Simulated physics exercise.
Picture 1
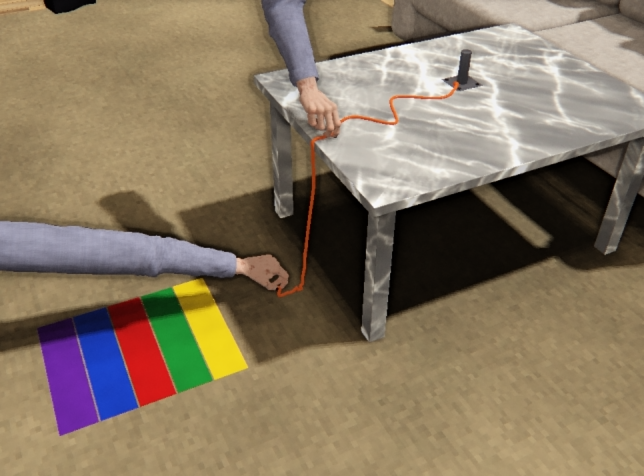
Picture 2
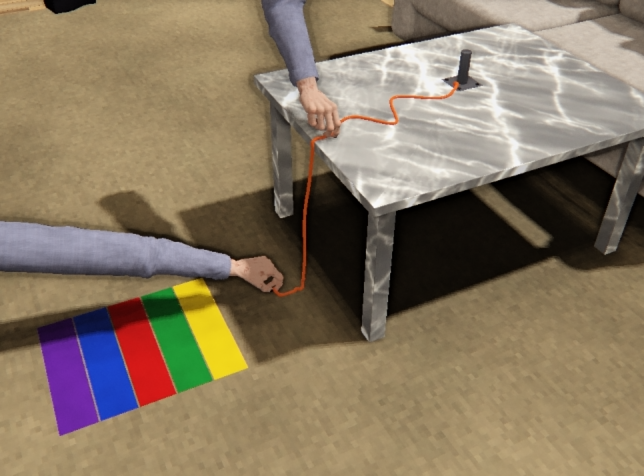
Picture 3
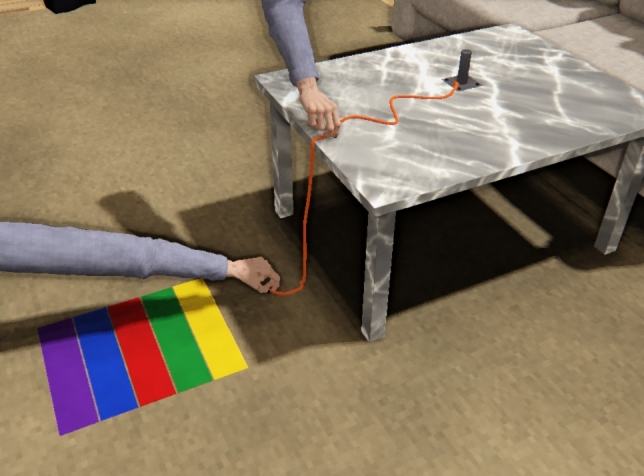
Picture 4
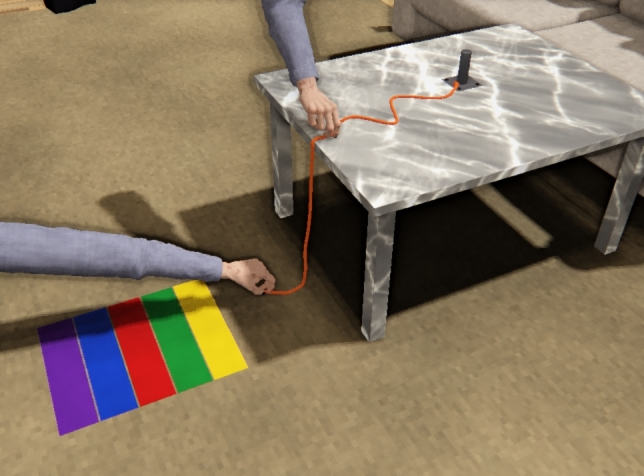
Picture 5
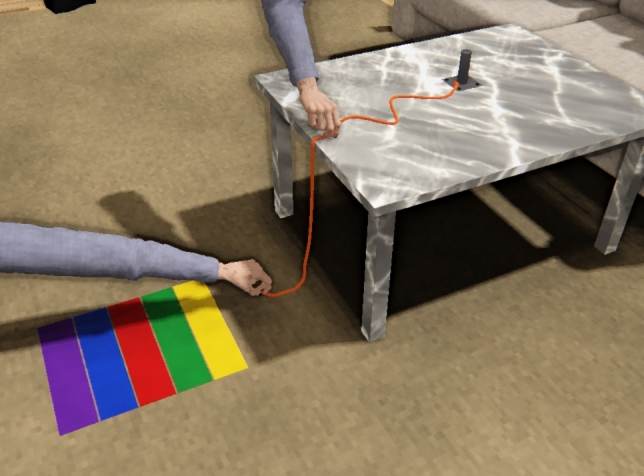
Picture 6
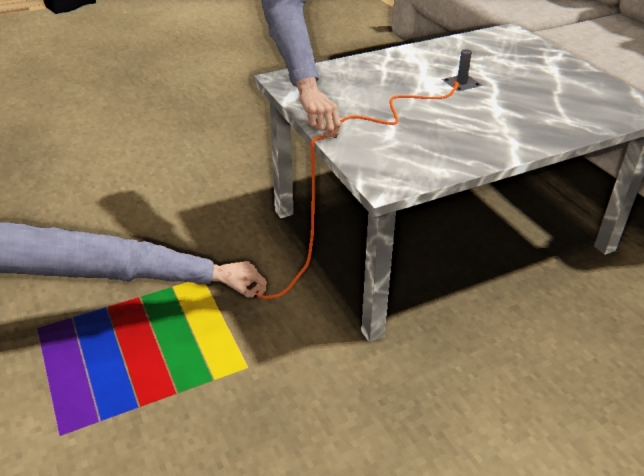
A hand slowly draws an orange cord's end slightly left while another pinches it at the table edge.
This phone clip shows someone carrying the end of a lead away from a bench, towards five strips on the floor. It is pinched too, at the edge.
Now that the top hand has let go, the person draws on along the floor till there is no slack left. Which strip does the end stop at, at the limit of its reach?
It stops at the blue strip.
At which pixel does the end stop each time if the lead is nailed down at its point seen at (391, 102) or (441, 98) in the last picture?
Pixel positions per try: (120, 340); (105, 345).
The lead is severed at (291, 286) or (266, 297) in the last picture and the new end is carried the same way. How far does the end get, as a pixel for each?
Try one: (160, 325); try two: (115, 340).
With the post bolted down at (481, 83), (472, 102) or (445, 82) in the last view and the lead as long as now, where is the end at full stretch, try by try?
Respectively (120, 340), (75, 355) and (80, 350).
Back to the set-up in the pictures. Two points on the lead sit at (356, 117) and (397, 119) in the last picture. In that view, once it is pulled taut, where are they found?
The first lands at (315, 135), while the second lands at (356, 120).
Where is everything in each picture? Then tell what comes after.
In the first picture, end (279, 287); yellow (223, 356); green (188, 368); red (152, 381); blue (114, 394); purple (74, 408).
In the second picture, end (274, 289); lead through (446, 97) (392, 106) (356, 117) (313, 152) (305, 213) (304, 269).
In the third picture, end (271, 290).
In the fourth picture, end (266, 291); lead through (446, 97) (392, 106) (356, 117) (313, 152) (310, 212) (306, 269).
In the fifth picture, end (263, 292).
In the sixth picture, end (258, 294); lead through (446, 97) (392, 106) (356, 117) (313, 151) (313, 212) (304, 269).
Early on, end near (152, 328); over red.
Midway, end near (117, 339); over blue.
At the end of the slack, end near (97, 346); over blue. Over blue.
